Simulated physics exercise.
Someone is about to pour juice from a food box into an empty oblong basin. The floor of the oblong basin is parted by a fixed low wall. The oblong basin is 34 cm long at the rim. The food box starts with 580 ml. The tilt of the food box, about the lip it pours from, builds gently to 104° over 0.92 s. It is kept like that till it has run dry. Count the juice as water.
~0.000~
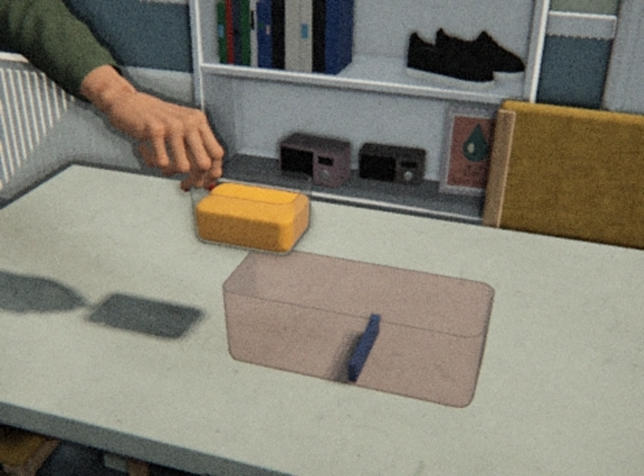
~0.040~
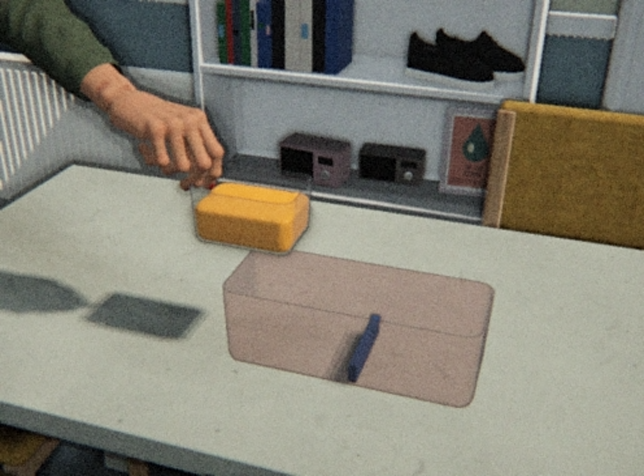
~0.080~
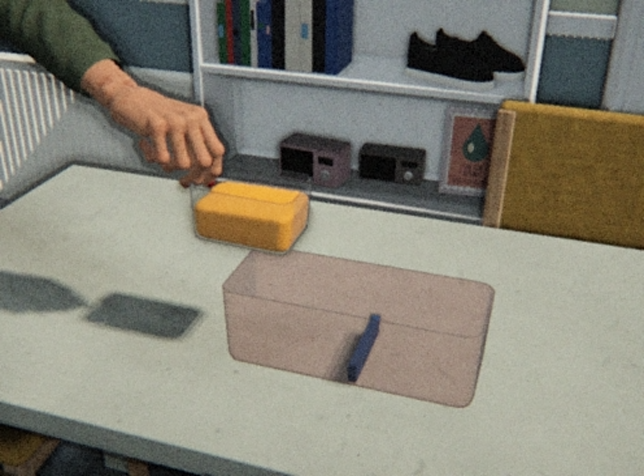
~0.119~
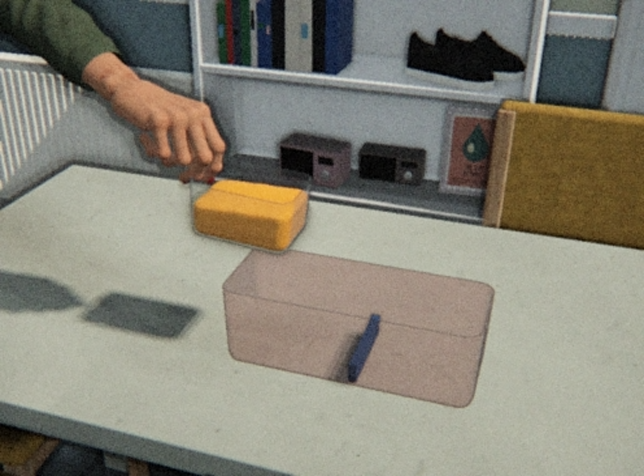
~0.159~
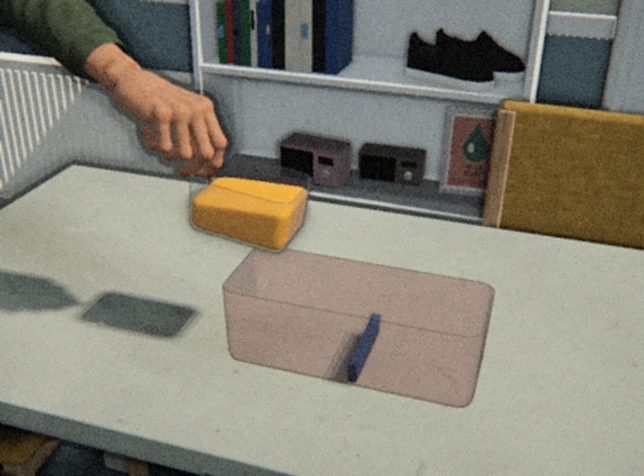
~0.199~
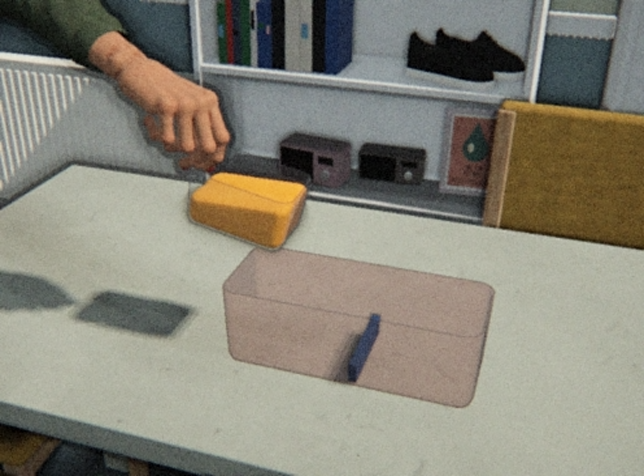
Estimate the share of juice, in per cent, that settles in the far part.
Roughly 68 per cent is past the wall.
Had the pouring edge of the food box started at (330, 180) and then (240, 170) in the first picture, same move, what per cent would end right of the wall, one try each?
In turn about 80 and 15 per cent.
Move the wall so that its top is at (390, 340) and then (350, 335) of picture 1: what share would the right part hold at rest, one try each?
First 35, then 80 per cent.
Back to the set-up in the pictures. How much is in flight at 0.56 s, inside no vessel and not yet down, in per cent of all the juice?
About 32 per cent.
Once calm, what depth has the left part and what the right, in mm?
Some 8 mm on the left and 22 mm on the right.
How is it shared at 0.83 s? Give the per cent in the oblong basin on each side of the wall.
Left about 9, right about 62.
After 0.56 s the tilt is 70° and 67 per cent is still to pour, 1 is left of the wall and 0 right of it.
After 0.83 s the tilt is 102° and 12 per cent is still to pour, 9 is left of the wall and 61 right of it.
After 1.12 s the tilt is 104° and 0 per cent is still to pour, 26 is left of the wall and 70 right of it.
After 1.42 s the tilt is 104° and 0 per cent is still to pour, 29 is left of the wall and 69 right of it.
In the end 29 per cent lies left of the wall, 68 right of it and 2 outside.
